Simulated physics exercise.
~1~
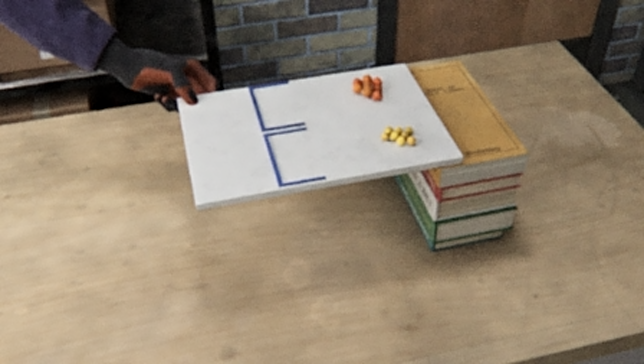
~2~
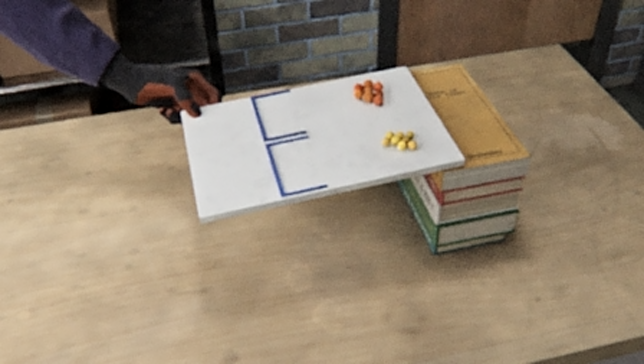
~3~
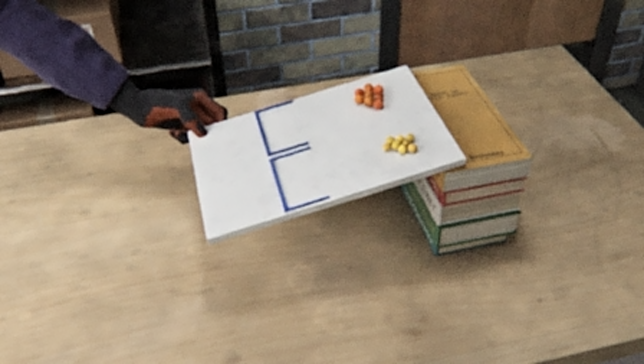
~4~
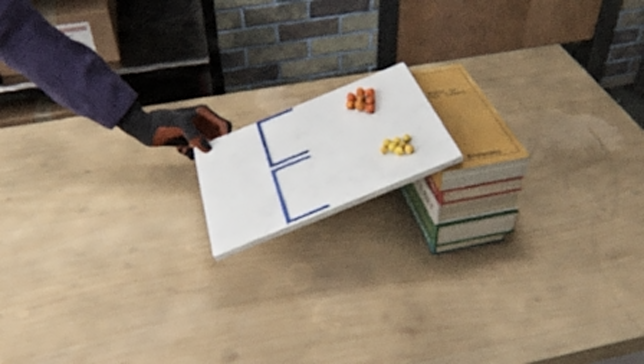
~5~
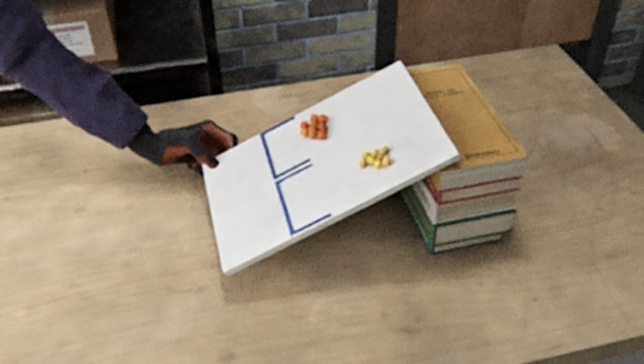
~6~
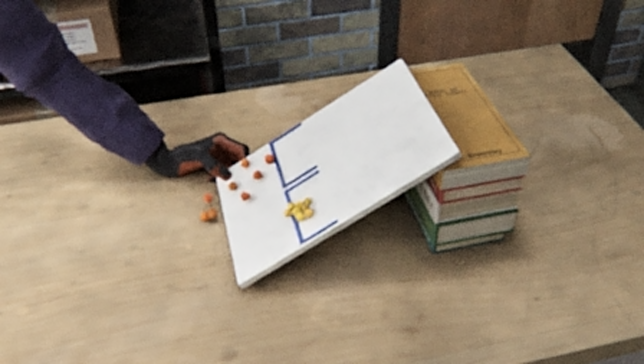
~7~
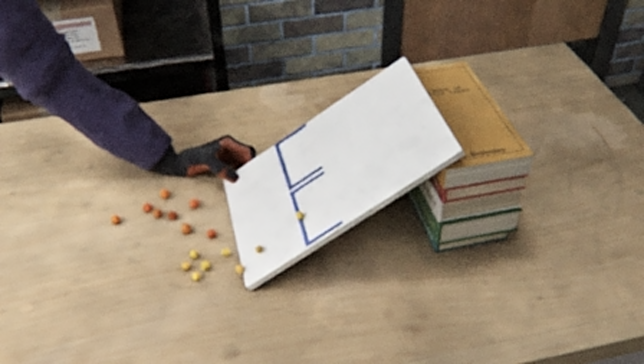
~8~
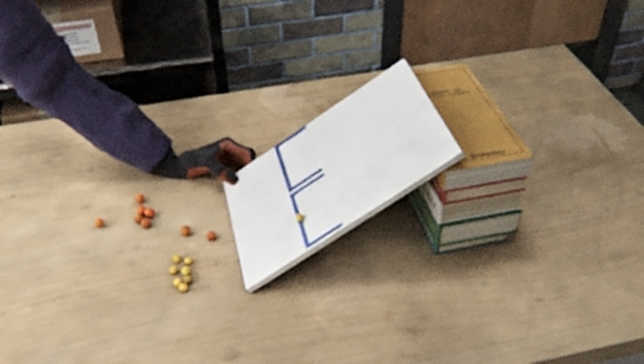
A light wooden table stands before a grey brick wall and shelving, seen from slightly above with a gently swaying camera. A gloved hand at the left holds a white board whose right end rests on stacked books, with orange pieces behind yellow ones, right of two blue brackets. The hand lowers the left end, and the board tilts steadily. The orange pieces start sliding first, then the yellow follow, and both spill past the brackets onto the table. The board rests steeply, with one yellow piece left at the nearer bracket and the others scattered at left.
